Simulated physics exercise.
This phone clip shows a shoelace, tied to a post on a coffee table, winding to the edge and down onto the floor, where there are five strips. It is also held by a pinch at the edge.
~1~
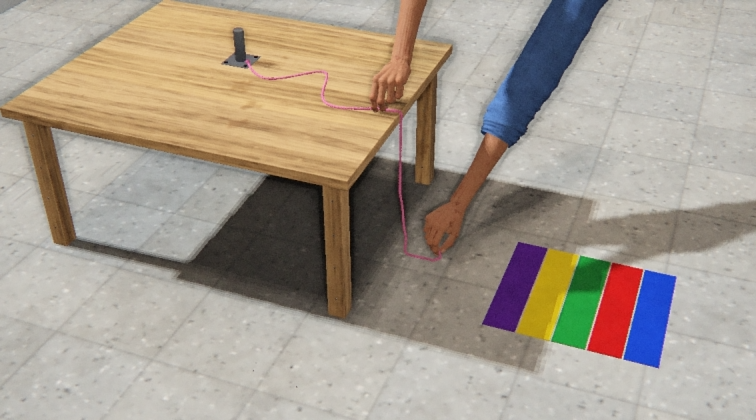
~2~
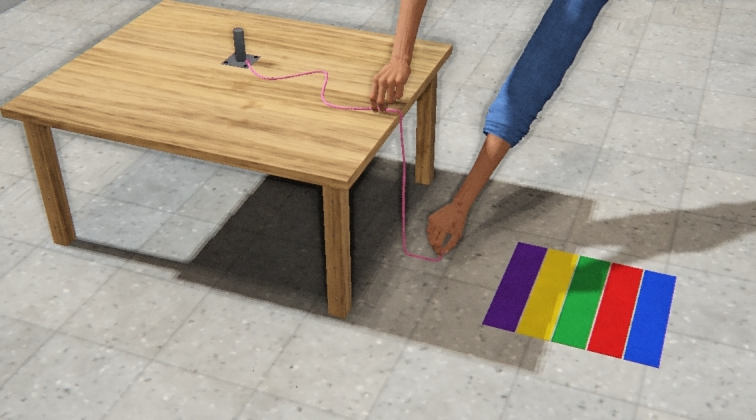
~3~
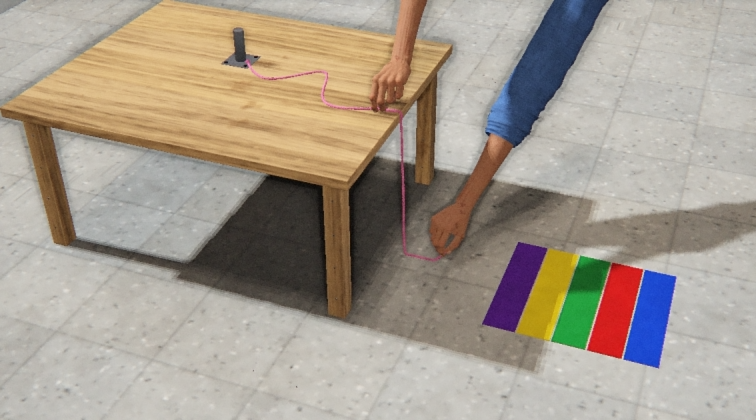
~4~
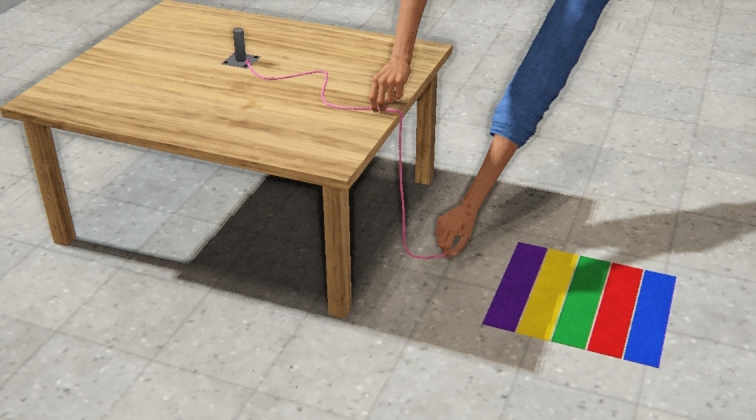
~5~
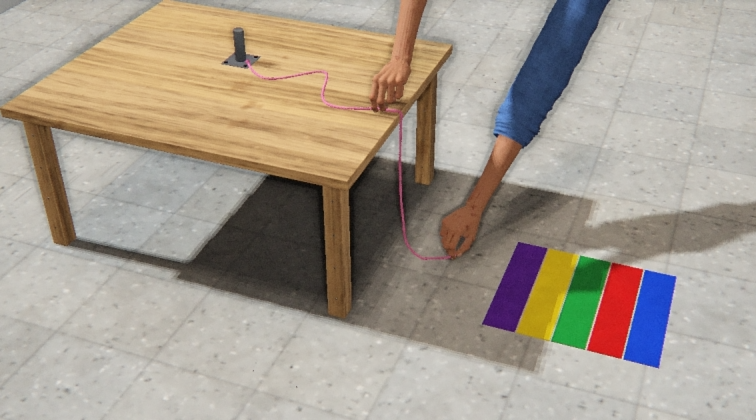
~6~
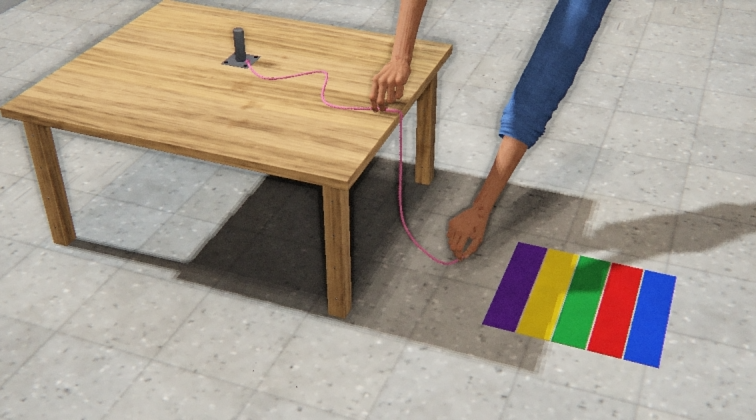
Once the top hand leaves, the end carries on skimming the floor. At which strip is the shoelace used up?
At the red one.
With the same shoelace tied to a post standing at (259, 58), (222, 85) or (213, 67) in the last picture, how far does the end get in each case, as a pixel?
Going through them in sequence: (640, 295), (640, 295) and finally (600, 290).
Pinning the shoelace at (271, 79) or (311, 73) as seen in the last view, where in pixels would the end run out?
Try one ends near (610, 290), try two near (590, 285).
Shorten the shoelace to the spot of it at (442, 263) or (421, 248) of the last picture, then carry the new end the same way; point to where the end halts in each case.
In turn, around (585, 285) and around (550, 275).
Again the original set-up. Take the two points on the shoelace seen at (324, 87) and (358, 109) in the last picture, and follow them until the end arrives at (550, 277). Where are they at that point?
Point 1 - (366, 92); point 2 - (412, 128).
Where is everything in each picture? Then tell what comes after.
In the first picture, end (439, 251); purple (505, 312); yellow (539, 320); green (573, 328); red (609, 337); blue (645, 346).
In the second picture, end (442, 252); shoelace through (257, 74) (323, 72) (326, 103) (398, 114) (404, 180) (404, 237).
In the third picture, end (445, 253).
In the fourth picture, end (451, 254); shoelace through (257, 74) (323, 72) (326, 103) (398, 114) (401, 179) (404, 237).
In the fifth picture, end (456, 255).
In the sixth picture, end (463, 257); shoelace through (257, 74) (323, 72) (326, 103) (398, 114) (400, 179) (411, 236).
A little later, end near (550, 277); over yellow.
Next, end near (596, 287); over green.
When it is tight, end near (623, 293); over red. The end stops over the red strip.
